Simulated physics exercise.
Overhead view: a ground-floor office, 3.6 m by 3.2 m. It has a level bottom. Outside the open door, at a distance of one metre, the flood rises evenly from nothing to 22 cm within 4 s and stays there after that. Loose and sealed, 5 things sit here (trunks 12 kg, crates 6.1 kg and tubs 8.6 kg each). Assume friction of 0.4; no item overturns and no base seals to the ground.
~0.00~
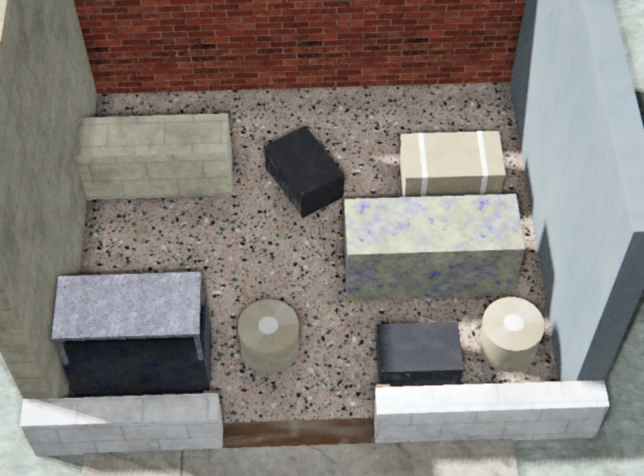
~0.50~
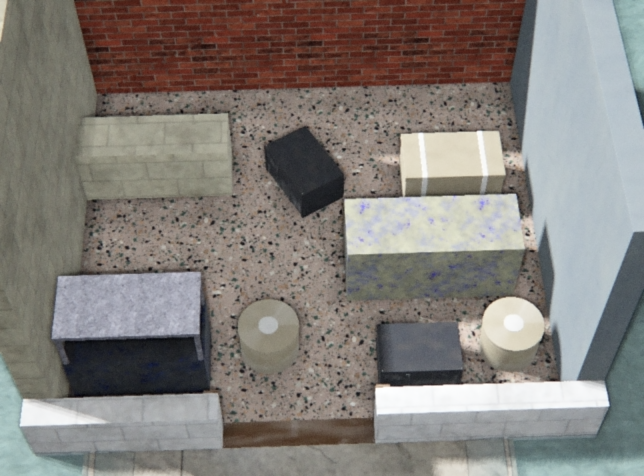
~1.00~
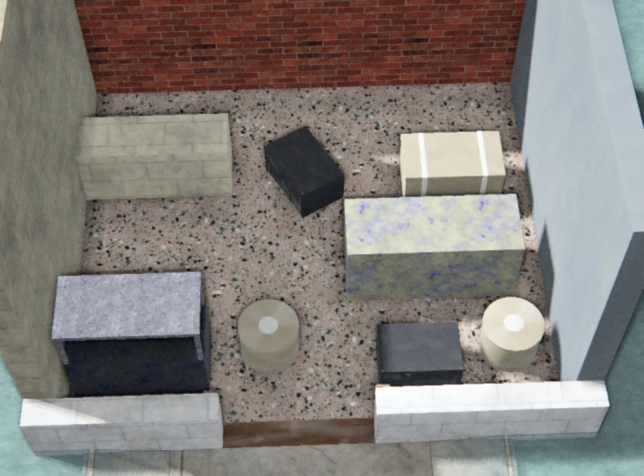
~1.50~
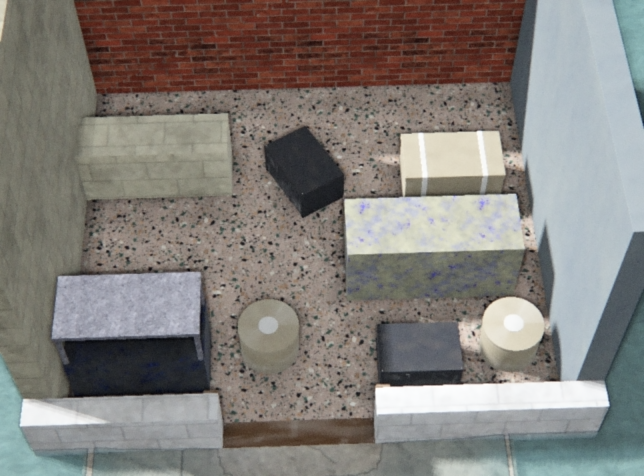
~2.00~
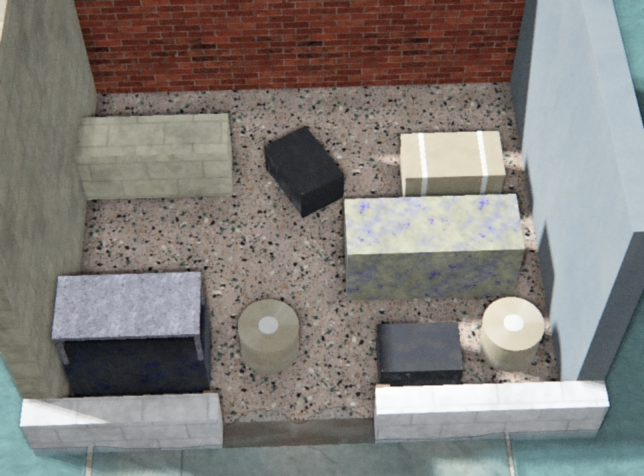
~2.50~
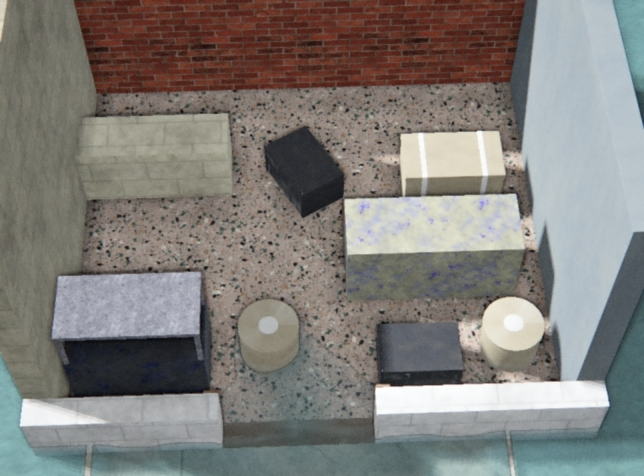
Blue-green water spreads around a roofless room with a red brick back wall and speckled floor, seen from high above its front opening. Inside are a pale block at back left, a black box near the middle, a white-banded cream box and mottled block at right, and a grey-topped table, dark box and two round beige tubs in front. The water slips thinly through the opening, while the objects and camera stay still.
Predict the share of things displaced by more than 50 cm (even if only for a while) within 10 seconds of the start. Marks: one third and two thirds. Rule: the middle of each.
By my guess the moved share will come to two thirds or beyond.
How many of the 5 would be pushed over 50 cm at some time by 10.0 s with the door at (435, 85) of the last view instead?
Count: 4.
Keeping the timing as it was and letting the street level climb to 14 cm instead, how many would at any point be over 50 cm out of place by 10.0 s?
That would give 2.
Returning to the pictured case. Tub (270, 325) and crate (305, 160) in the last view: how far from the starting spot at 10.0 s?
One is off by 200 cm, the other by 140 cm, in the order asked.
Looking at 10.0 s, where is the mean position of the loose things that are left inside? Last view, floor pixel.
Around (431, 239).
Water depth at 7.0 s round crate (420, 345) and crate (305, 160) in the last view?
Depths: Near 6 cm, then near 11 cm.
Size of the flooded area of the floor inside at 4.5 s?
5.5 m2.
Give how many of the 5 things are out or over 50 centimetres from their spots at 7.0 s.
I make it 2 by then.
After 3.5 s 0 of 5 are over 50 cm from their spots; 0 afloat.
After 4.5 s 1 of 5 are over 50 cm from their spots; 0 afloat.
After 7.0 s 2 of 5 are over 50 cm from their spots; 4 afloat.
After 10.0 s 4 of 5 are over 50 cm from their spots, and 4 have been at some point; 5 afloat.
